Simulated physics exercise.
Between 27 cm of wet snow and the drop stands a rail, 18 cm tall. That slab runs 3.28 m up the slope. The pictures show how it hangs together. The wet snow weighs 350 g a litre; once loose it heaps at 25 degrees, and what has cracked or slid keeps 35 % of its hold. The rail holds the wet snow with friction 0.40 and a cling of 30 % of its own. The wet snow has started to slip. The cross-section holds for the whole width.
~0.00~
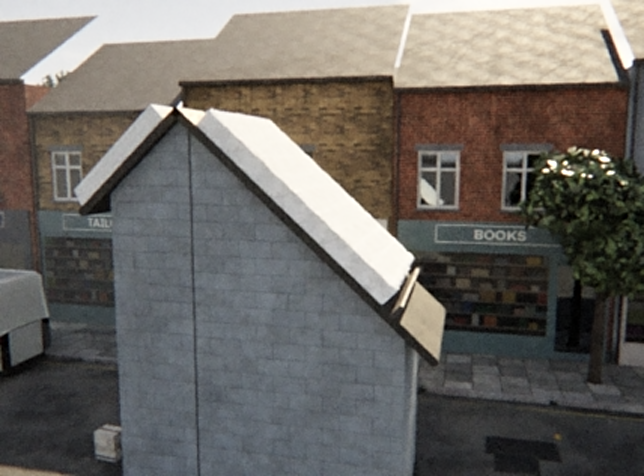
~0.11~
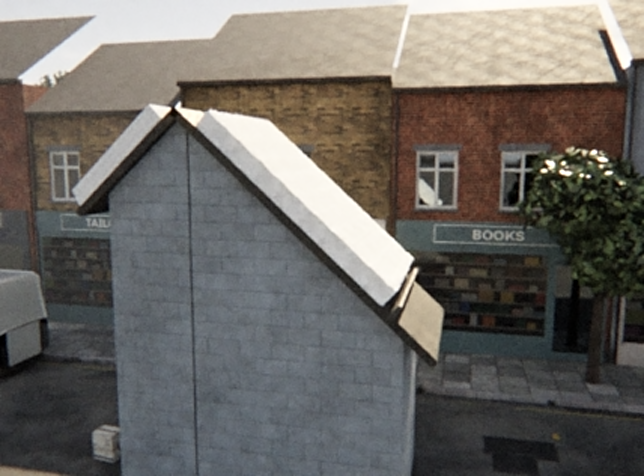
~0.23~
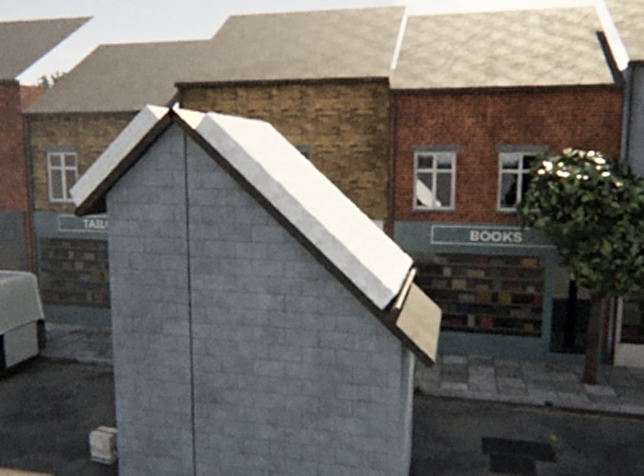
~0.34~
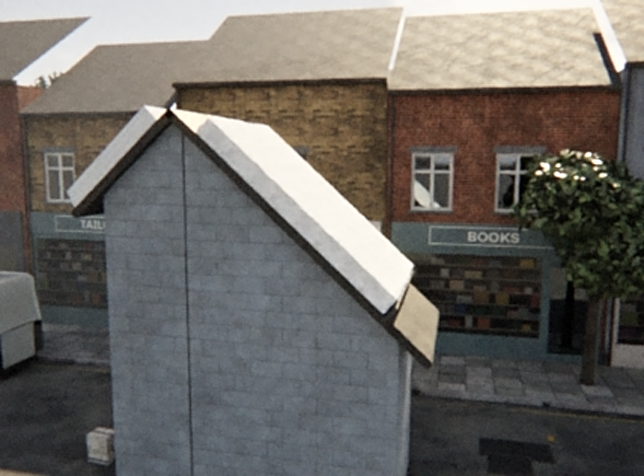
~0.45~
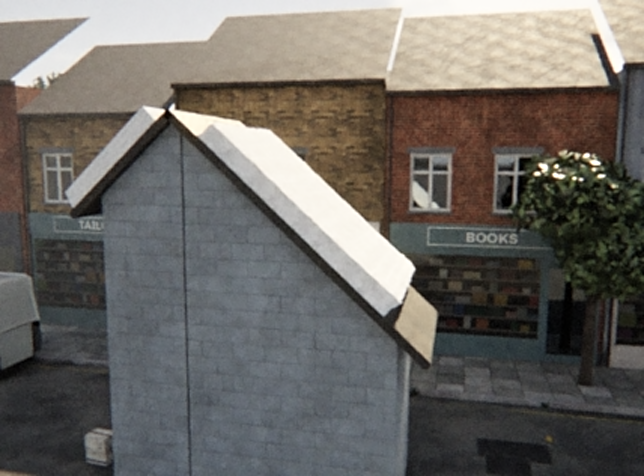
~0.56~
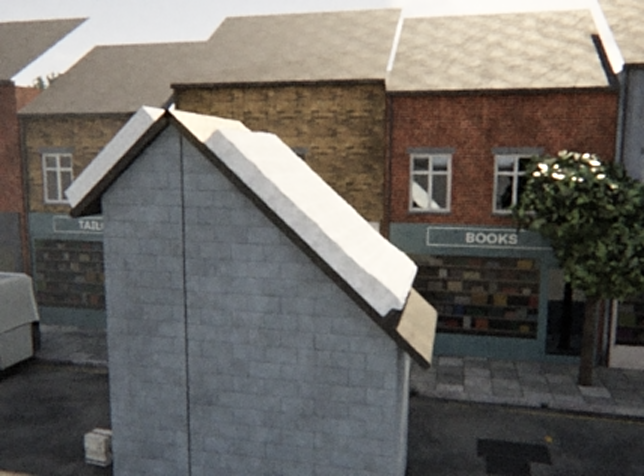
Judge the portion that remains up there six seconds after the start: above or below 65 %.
The portion that remains up there six seconds after the start is below 65 %.
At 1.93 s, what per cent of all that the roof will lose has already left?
Some 50 per cent.
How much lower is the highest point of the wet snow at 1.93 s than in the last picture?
Roughly 0.9 m.
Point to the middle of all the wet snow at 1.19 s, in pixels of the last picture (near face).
Around (336, 254).
By 1.19 s, 99 % of the snow is on the roof.
By 1.93 s, 77 % of the snow is on the roof.
By 2.66 s, 59 % of the snow is on the roof.
By 3.40 s, 50 % of the snow is on the roof.
By 6.00 s, at the end, 49 % of the snow is on the roof.
